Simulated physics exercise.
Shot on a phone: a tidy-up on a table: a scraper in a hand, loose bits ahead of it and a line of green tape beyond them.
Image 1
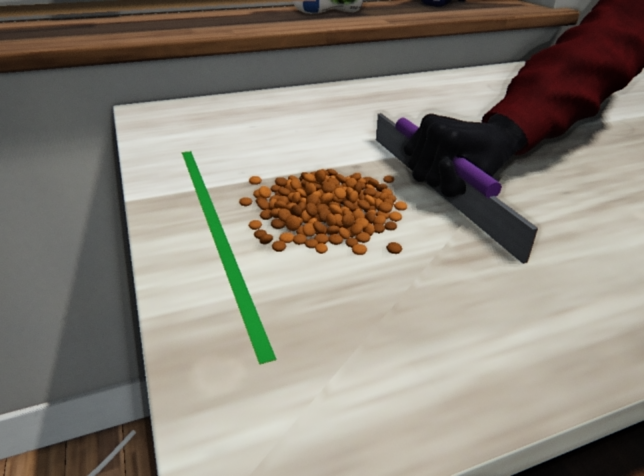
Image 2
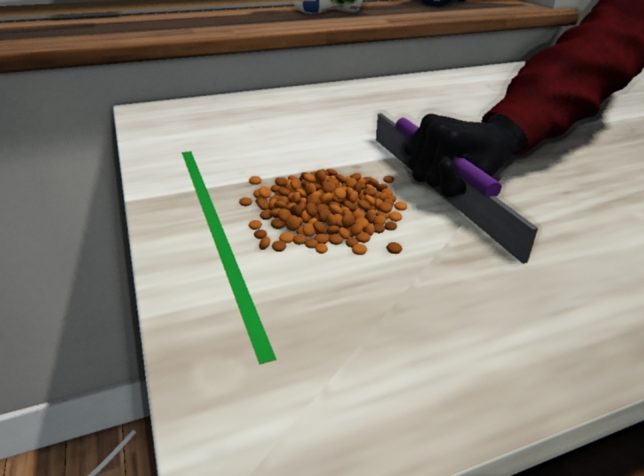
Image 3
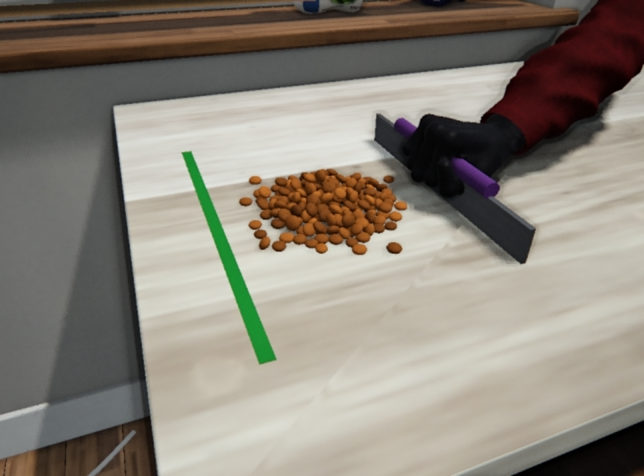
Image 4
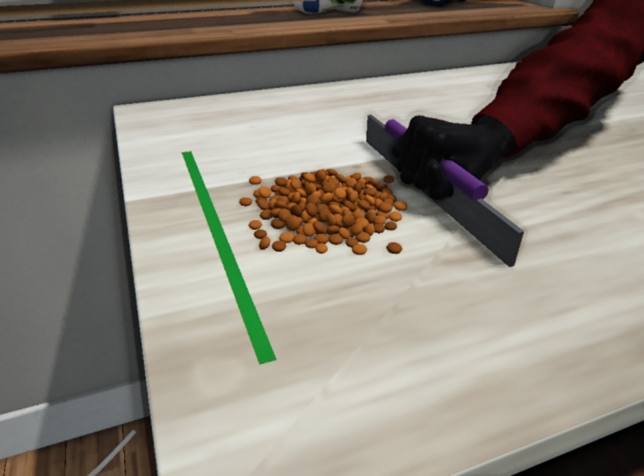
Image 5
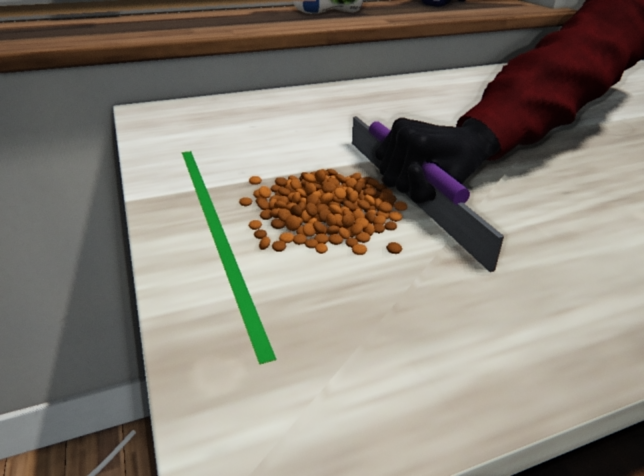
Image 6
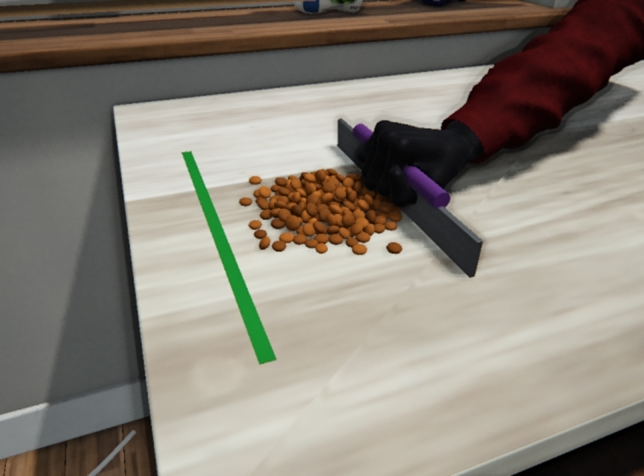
On a pale wood-grained table, a black-gloved hand holds a scraper with a purple handle to the right of a heap of small brown bits, with green tape on the left. The hand stays still at first, then slides the scraper a short way left, up to the heap's right side.
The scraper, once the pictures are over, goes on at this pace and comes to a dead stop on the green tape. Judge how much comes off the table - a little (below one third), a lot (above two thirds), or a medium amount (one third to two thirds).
A little, below one third.
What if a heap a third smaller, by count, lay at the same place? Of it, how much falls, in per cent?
10 % or thereabouts.
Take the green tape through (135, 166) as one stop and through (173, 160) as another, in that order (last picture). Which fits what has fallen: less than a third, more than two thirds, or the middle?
Taking the two placings in order, the share is more than two thirds and then between a third and two thirds.
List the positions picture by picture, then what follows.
In the first frame, scraper at (516, 233), at rest; green tape at (189, 158), about a palm's width from the edge; edge at (130, 248); the heap at (327, 200), bits of cat kibble.
In the second frame, scraper at (516, 233), at rest.
In the third frame, scraper at (514, 234); the heap at (327, 200).
In the fourth frame, scraper at (503, 236).
In the fifth frame, scraper at (484, 241); the heap at (327, 200).
In the sixth frame, scraper at (463, 246); green tape at (189, 158); edge at (130, 248); the heap at (327, 200), a stray few pushed along.
Soon after the last picture, scraper still moving, near (303, 182); heap all on the table, its front near (203, 232).
A little later, scraper stopped at the green tape; heap a small part over the edge.
Later still, scraper stopped at the green tape; heap about a quarter over the edge.
At rest, scraper stopped at the green tape; heap about a quarter over the edge.
